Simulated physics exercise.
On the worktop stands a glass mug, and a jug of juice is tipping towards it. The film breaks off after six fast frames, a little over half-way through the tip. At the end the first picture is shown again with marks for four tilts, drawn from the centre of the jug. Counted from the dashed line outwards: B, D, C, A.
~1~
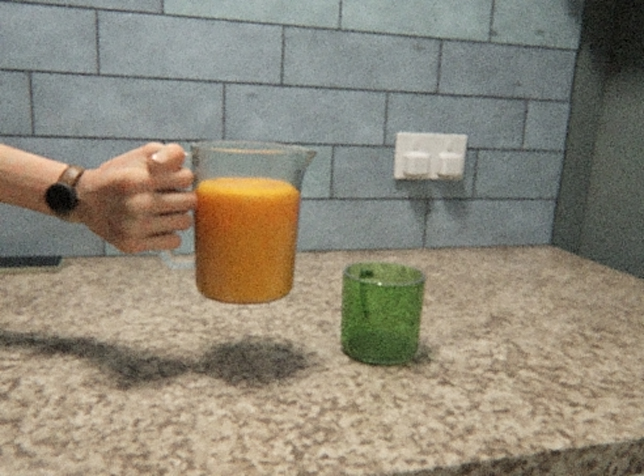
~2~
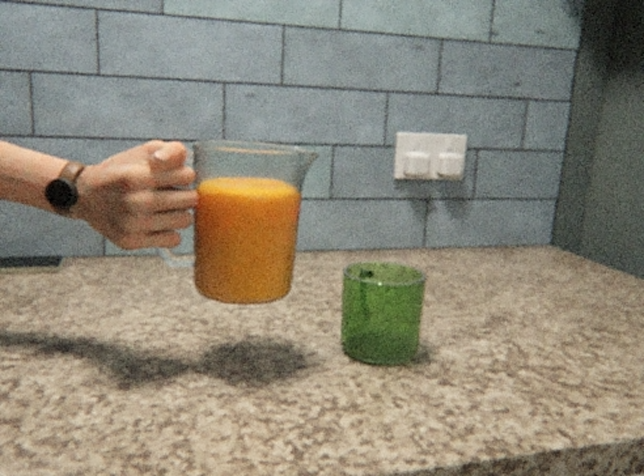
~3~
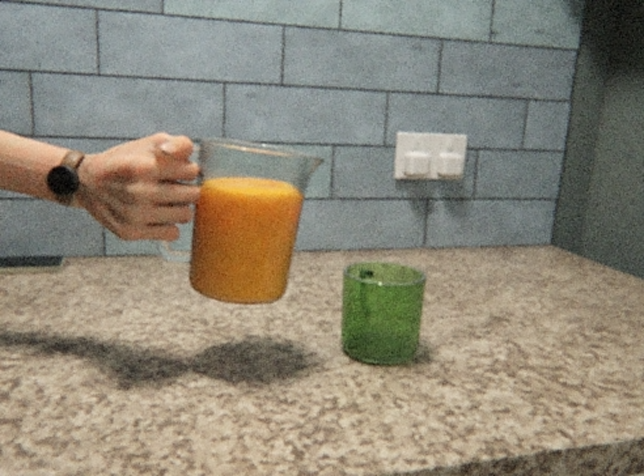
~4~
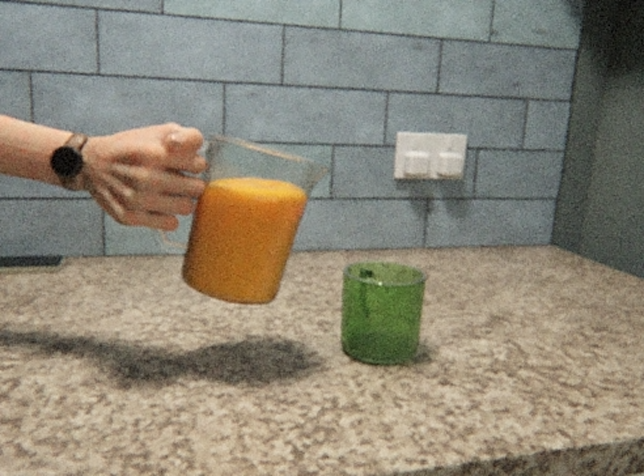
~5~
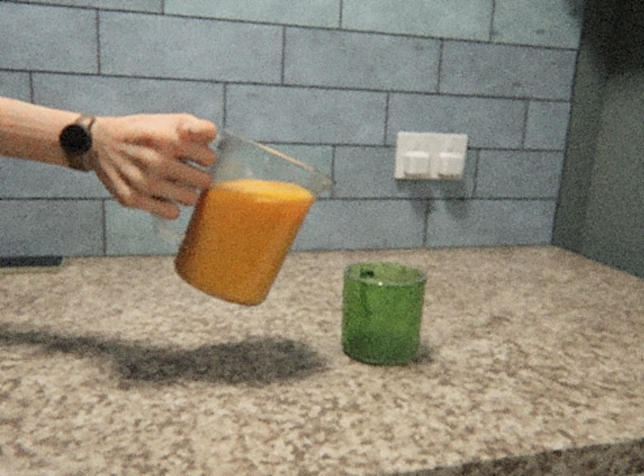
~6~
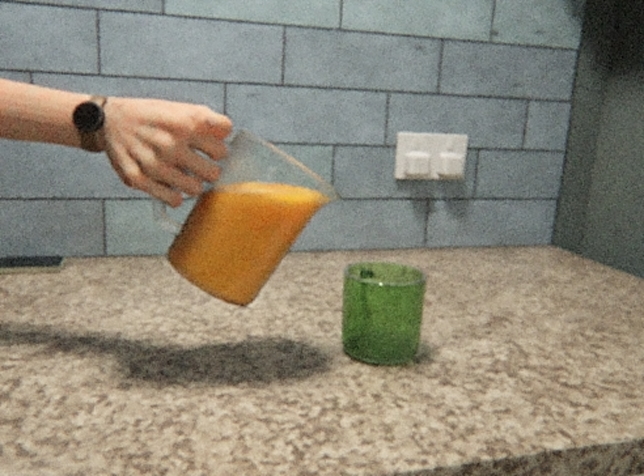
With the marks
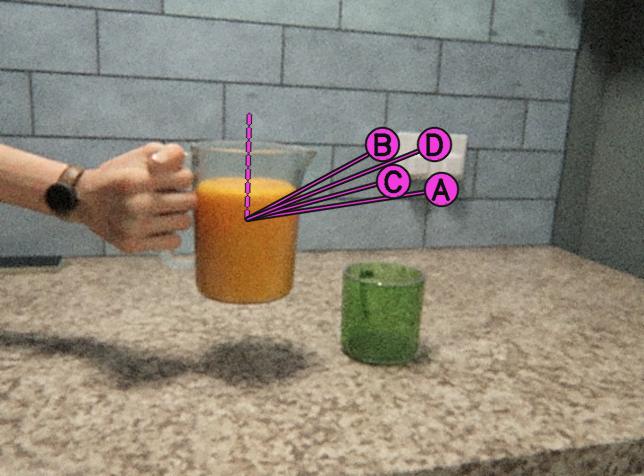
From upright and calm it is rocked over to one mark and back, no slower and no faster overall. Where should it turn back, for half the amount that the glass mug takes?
B.
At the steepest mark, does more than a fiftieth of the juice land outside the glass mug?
Yes.
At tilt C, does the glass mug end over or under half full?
Over.
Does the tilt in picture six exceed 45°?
No.
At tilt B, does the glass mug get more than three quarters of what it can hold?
No, it does not.
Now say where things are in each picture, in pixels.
In the first frame, upright, lip at (315, 151); rim of the glass mug round (384, 272); nothing has left yet.
In the second frame, upright, lip at (316, 153); nothing has left yet.
In the third frame, tipped about 6°, lip at (321, 159); nothing has left yet.
In the fourth frame, tipped about 13°, lip at (327, 169); nothing has left yet.
In the fifth frame, tipped about 22°, lip at (333, 182); nothing has left yet.
In the sixth frame, tipped about 31°, lip at (337, 196); nothing has left yet.
In magenta, A at (424, 192); B at (367, 154); C at (376, 184); D at (418, 151).
If A is chosen, the glass mug ends with about 67 % of what it can hold; 25 % of the juice is spilt.
If B is chosen, the glass mug ends with about 47 % of what it can hold.
If C is chosen, the glass mug ends with about 73 % of what it can hold; 9 % of the juice is spilt.
If D is chosen, the glass mug ends with about 66 % of what it can hold.
